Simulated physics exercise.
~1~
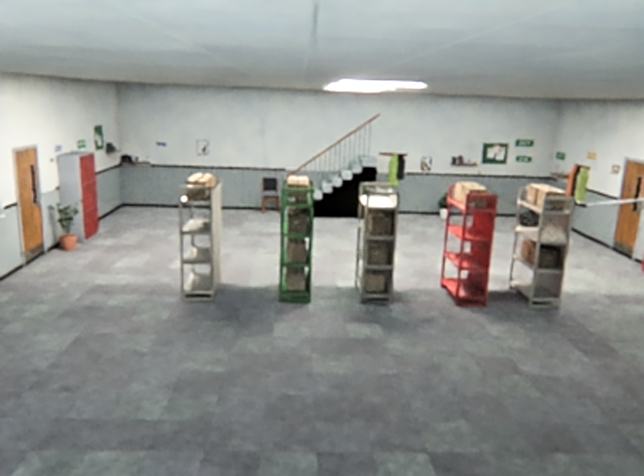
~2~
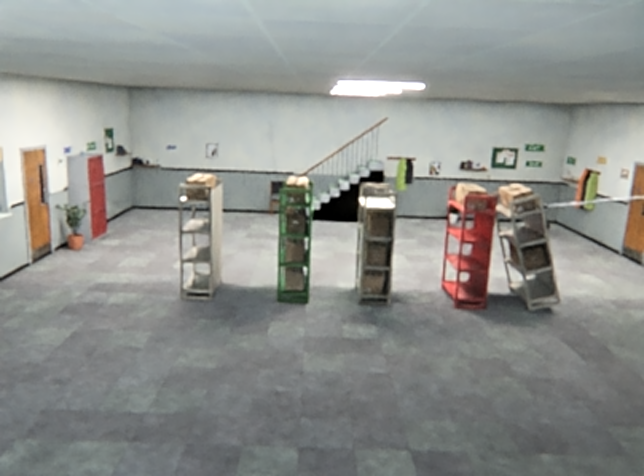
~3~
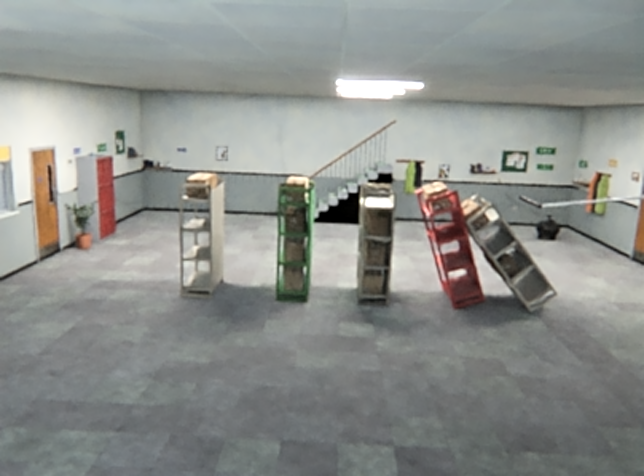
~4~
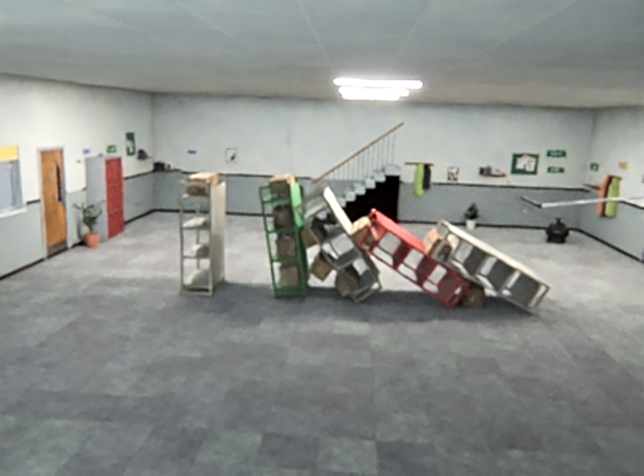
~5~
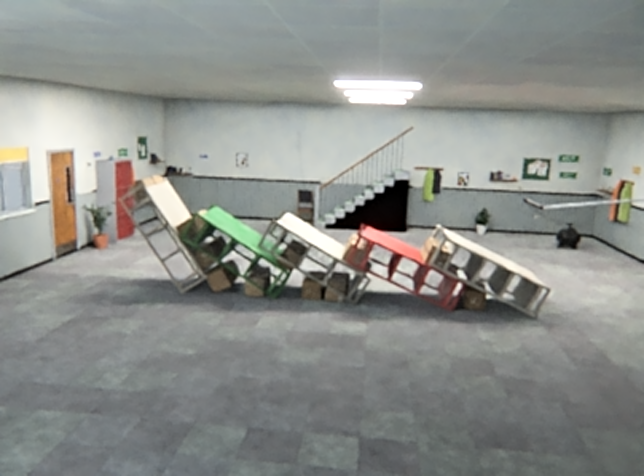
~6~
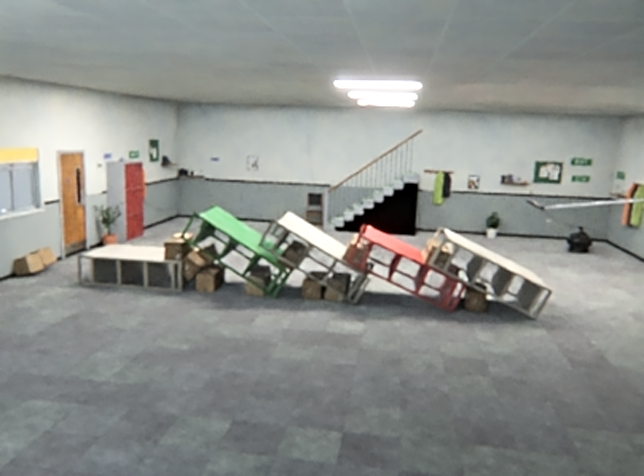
Five tall racks toppling leftward like dominoes as a pole tips the rightmost, spilling boxes, the last ending flat on the floor.
